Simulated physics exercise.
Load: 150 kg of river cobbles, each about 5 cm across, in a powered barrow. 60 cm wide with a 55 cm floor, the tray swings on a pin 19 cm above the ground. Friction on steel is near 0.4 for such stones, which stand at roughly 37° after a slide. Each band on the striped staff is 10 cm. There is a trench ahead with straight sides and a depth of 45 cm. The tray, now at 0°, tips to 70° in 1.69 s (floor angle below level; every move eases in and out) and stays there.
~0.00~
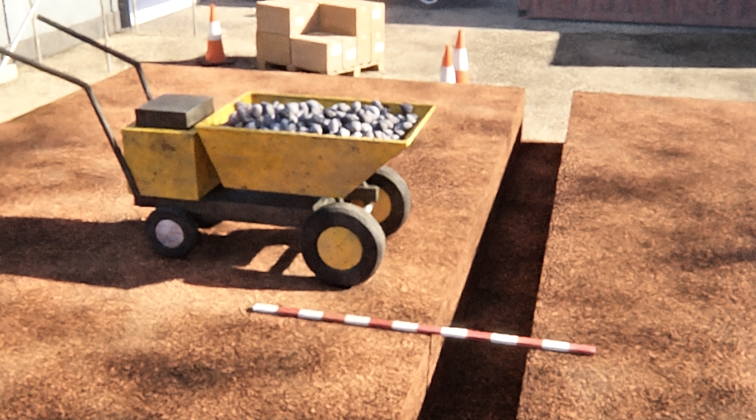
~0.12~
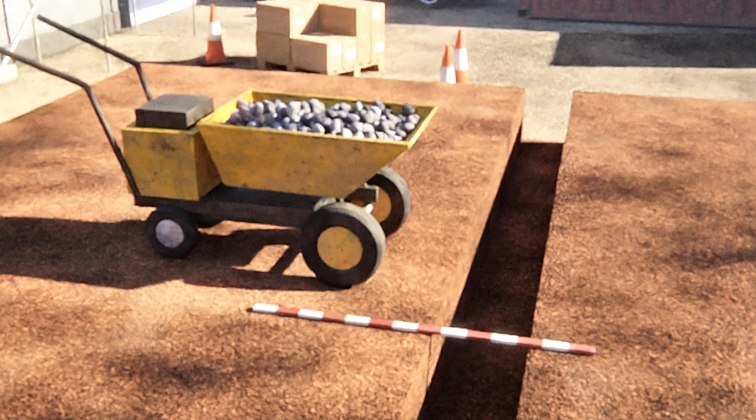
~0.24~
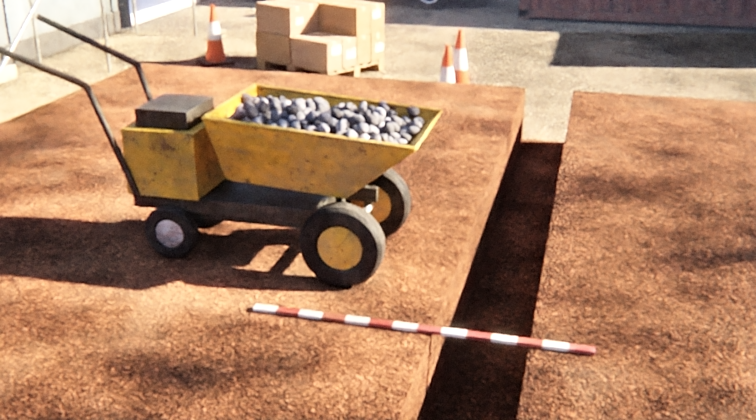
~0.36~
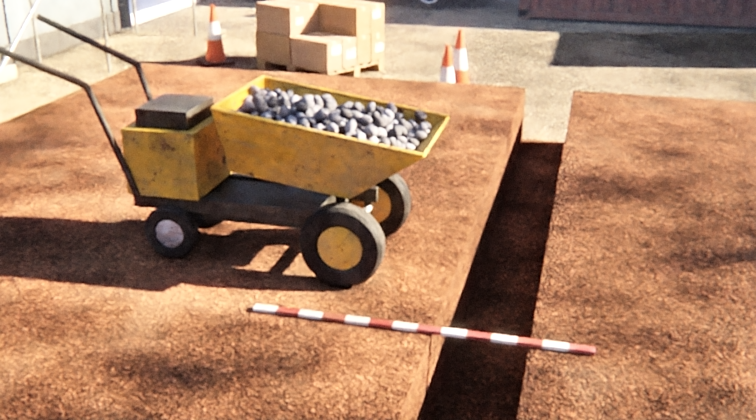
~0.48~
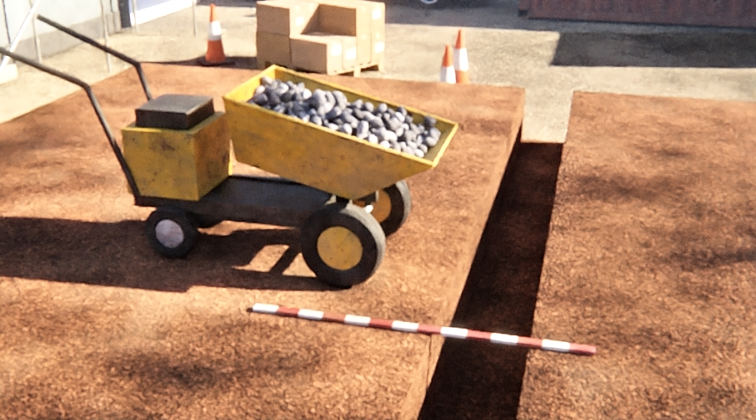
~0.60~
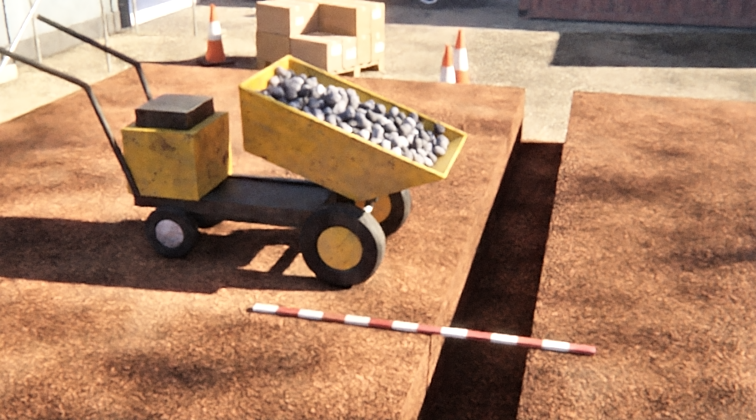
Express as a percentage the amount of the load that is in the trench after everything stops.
The amount is close to 91 per cent of the load.
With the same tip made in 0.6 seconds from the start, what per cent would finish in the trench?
Then roughly 75 percent.
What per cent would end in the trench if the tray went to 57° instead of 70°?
Then about 85 per cent.
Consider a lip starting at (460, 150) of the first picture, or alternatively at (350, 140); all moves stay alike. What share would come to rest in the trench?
I'd expect close to 15 per cent at the first and 80 per cent at the second.
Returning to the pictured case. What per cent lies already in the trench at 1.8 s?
Some 60 per cent of the load by that point.
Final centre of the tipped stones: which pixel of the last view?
Around (505, 341).
After 1.3 s the floor is at 59°; 98 % in the tray, 2 % in the trench; the foremost stones are at (506, 266).
After 1.8 s the floor is at 70°; 33 % in the tray, 60 % in the trench, 7 % past the trench; the foremost stones are at (606, 276).
After 2.1 s the floor is at 70°; 9 % in the tray, 83 % in the trench, 9 % past the trench; the foremost stones are at (656, 286).
After 4.1 s the floor is at 70°; 0 % in the tray, 91 % in the trench, 9 % past the trench; the foremost stones are at (670, 298).
